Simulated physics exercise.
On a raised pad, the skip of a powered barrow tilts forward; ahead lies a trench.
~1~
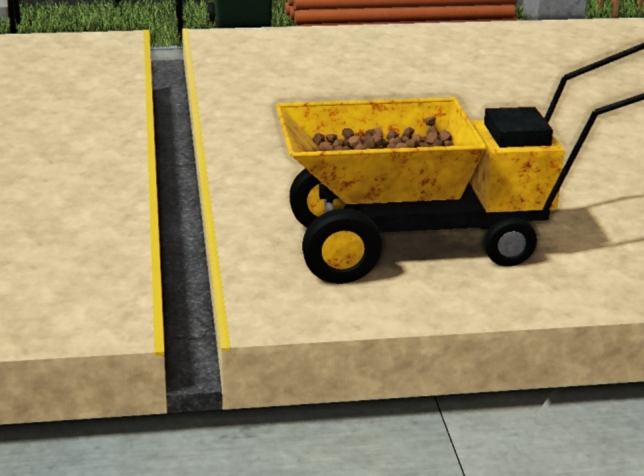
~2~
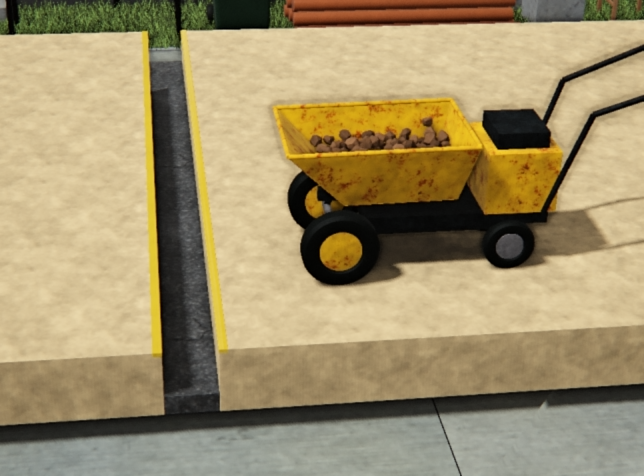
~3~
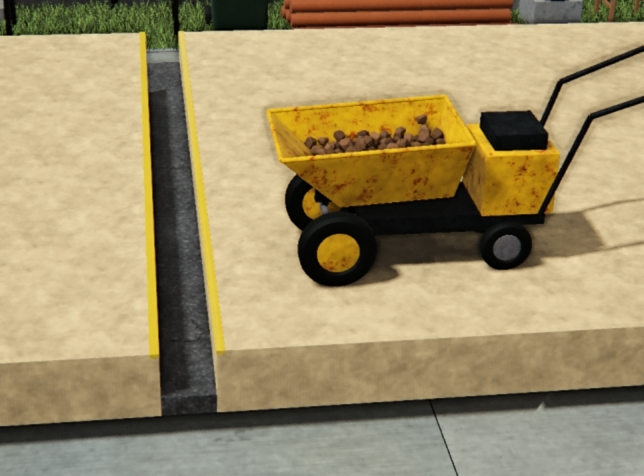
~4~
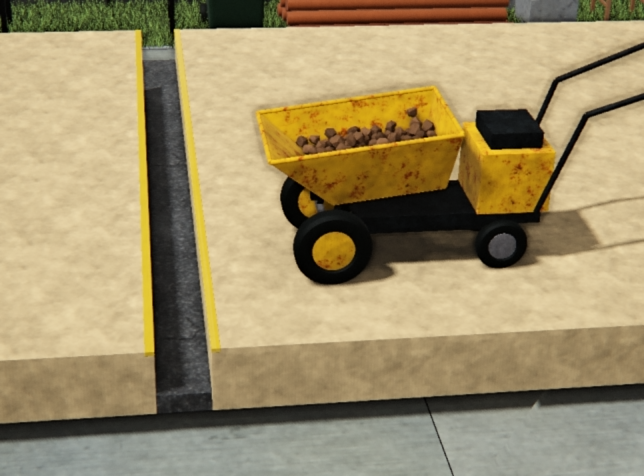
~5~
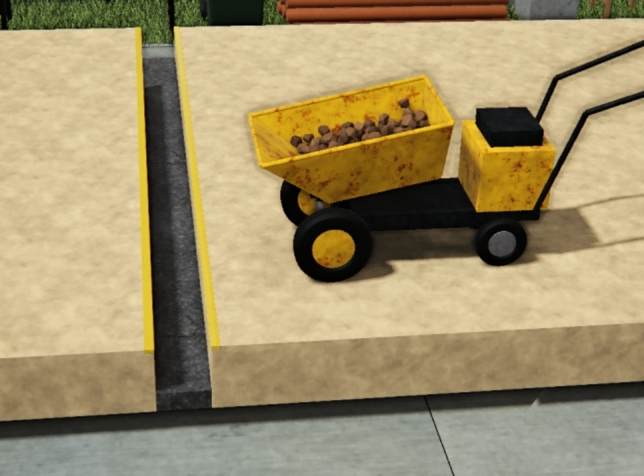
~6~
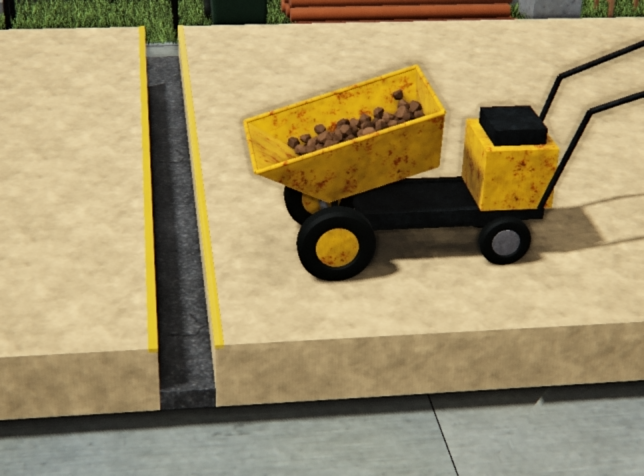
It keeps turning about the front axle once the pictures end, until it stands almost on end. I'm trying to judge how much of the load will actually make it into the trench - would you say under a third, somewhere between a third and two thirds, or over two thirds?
I would say over two thirds.
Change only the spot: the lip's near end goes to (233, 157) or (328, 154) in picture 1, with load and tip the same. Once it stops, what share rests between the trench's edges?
In order: 10 % and 60 %.
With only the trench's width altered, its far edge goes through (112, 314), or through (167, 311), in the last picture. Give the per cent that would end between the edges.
100 % then 80 %, roughly.
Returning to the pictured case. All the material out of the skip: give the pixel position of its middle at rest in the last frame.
I'd place the middle at about (179, 285).
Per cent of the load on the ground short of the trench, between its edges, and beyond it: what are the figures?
I get 5 % short, 95 % between and 0 % beyond.
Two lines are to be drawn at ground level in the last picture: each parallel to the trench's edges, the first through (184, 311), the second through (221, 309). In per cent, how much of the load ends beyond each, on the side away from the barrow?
In order: 50 percent, then 100 percent.
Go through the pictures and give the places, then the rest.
In the first picture, lip of the skip (292, 155), level; top of the load (390, 157), clay clods; first edge of the trench (221, 312); far edge (158, 315), the trench under half as wide as the skip, and about as deep as wide.
In the second picture, lip of the skip (289, 157), level; top of the load (399, 151).
In the third picture, lip of the skip (282, 161), tipped barely; top of the load (403, 146).
In the fourth picture, lip of the skip (271, 163), tipped a little; top of the load (393, 140).
In the fifth picture, lip of the skip (262, 166), tipped a little; top of the load (405, 144).
In the sixth picture, lip of the skip (256, 173), tipped clearly; top of the load (396, 126); first edge of the trench (215, 309); far edge (152, 312).
Just after the last frame, skip tipped steeply; every one in the skip.
A moment on, skip tipped steeply; the larger part in the skip; just a few short of the trench; roughly a quarter in or heaped over the trench.
Further on, skip tipped right over; about a tenth in the skip; about a tenth short of the trench; almost all in or heaped over the trench; just a few beyond it.
When it is over, skip tipped right over; just a few short of the trench; almost all in or heaped over the trench; just a few beyond it.
